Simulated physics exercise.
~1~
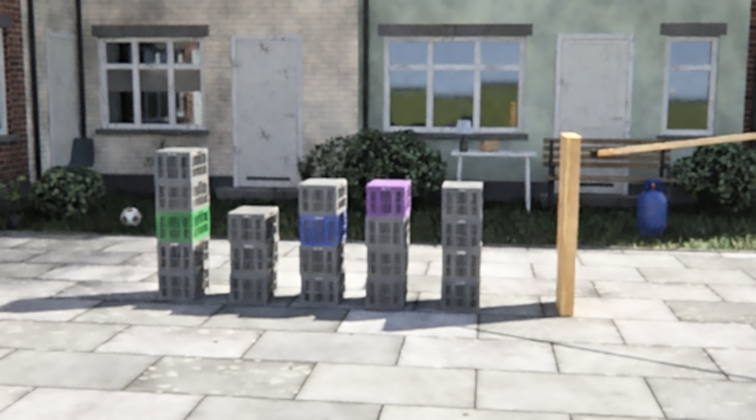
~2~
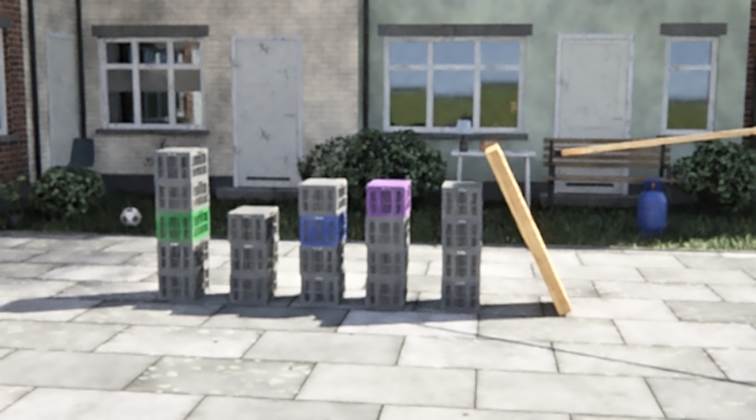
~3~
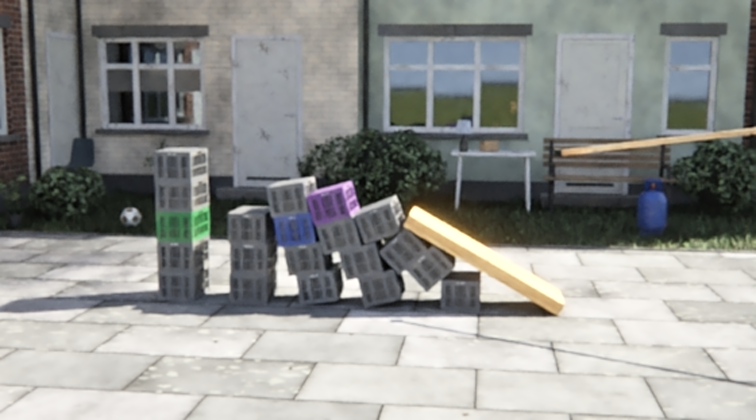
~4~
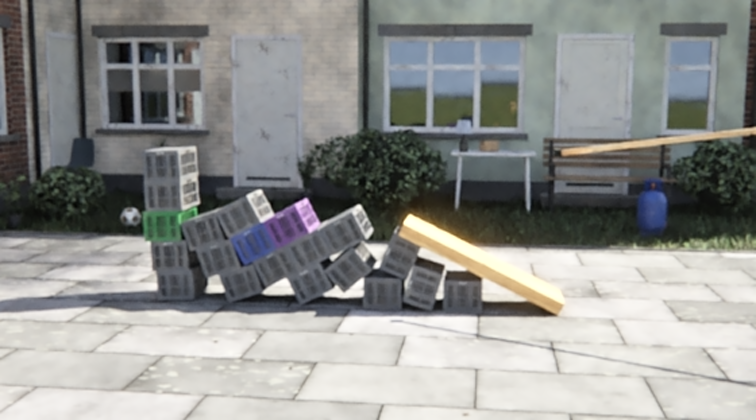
A wooden board tipped left into a row of stacked crates on a patio, toppling the nearest columns into one another; the purple and blue crates slid down, tilted, and ended leaning in the heap against the still-standing column with the green crate.
